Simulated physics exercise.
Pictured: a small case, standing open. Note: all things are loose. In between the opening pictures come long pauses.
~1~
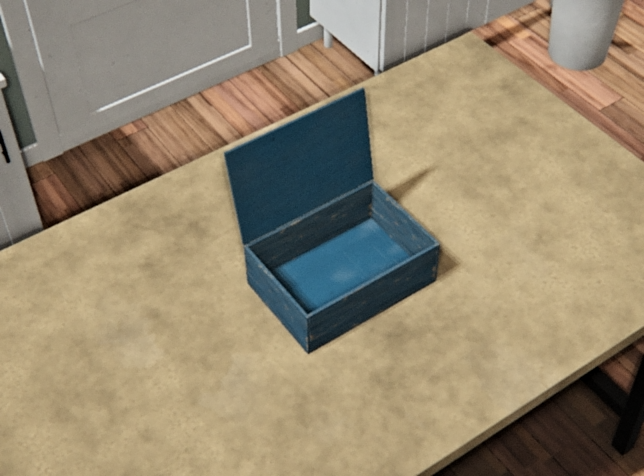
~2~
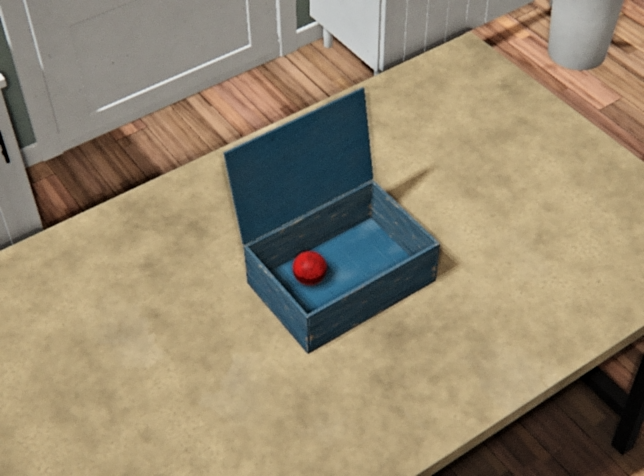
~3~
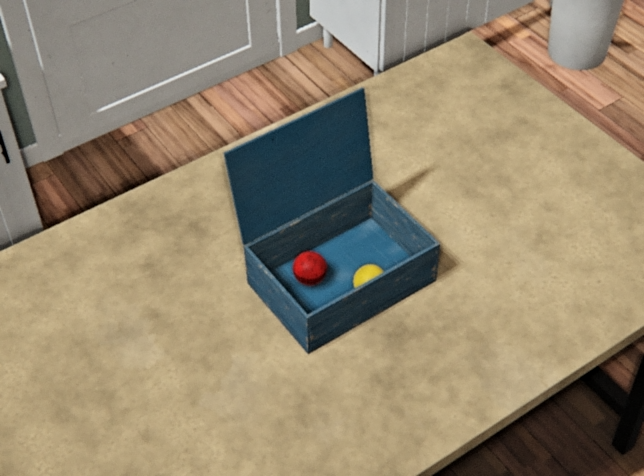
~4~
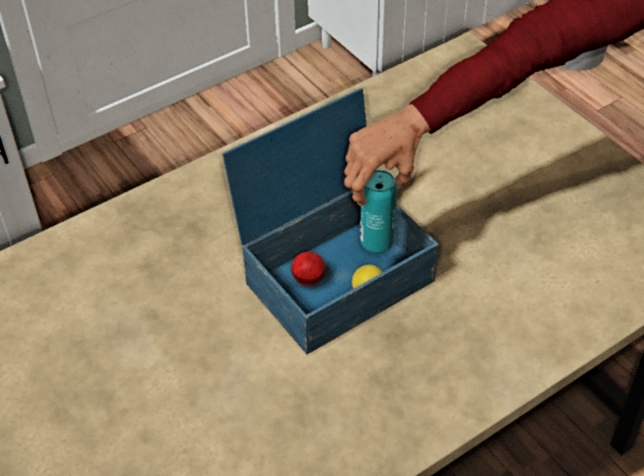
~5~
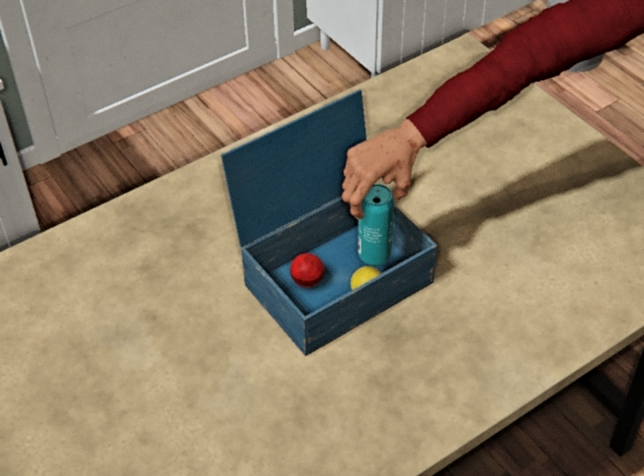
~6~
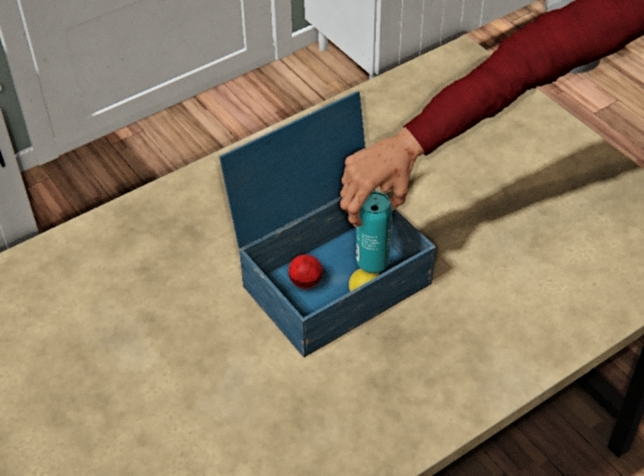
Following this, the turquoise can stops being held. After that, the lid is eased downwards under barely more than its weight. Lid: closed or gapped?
Closed.
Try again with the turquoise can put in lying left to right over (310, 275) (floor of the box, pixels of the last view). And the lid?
Result: Lid shut.
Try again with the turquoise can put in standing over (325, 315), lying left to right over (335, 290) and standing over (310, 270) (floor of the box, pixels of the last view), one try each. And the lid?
Try 1: Lid stays raised; try 2: Lid goes down; try 3: Lid goes down.
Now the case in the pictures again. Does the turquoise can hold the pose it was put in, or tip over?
Looking at the last picture, the turquoise can sits at an angle.
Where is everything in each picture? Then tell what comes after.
In the first frame, the last thing is not in view yet.
In the second frame, the last thing is not in view yet; red ball (310, 268).
In the third frame, the last thing is not in view yet; red ball (310, 269).
The fourth frame shows coming down; turquoise can (379, 213); red ball (309, 269).
The fifth frame shows coming down; turquoise can (376, 227); red ball (307, 271).
The sixth frame shows put in, still held; turquoise can (374, 234); red ball (306, 272).
Then, 0.50 s after the last picture, turquoise can tipped 51° from how it was near (366, 237); yellow lemon rolled about its own width.
Then, 1.00 s after the last picture, lid starting down; turquoise can on its side near (343, 247); yellow lemon rolled well along; red ball rolled a little.
Then, 1.60 s after the last picture, lid 57° above the rim; turquoise can on its side near (343, 247); yellow lemon rolled well along; red ball rolled about its own width.
Then, 1.90 s after the last picture, lid 19° above the rim; turquoise can on its side near (343, 247); yellow lemon rolled well along; red ball rolled about its own width.
At rest, lid shut; tipped over in the box, turquoise can; moved from the start, red ball and yellow lemon. Seen from the same camera at the end, turquoise can near (343, 247).
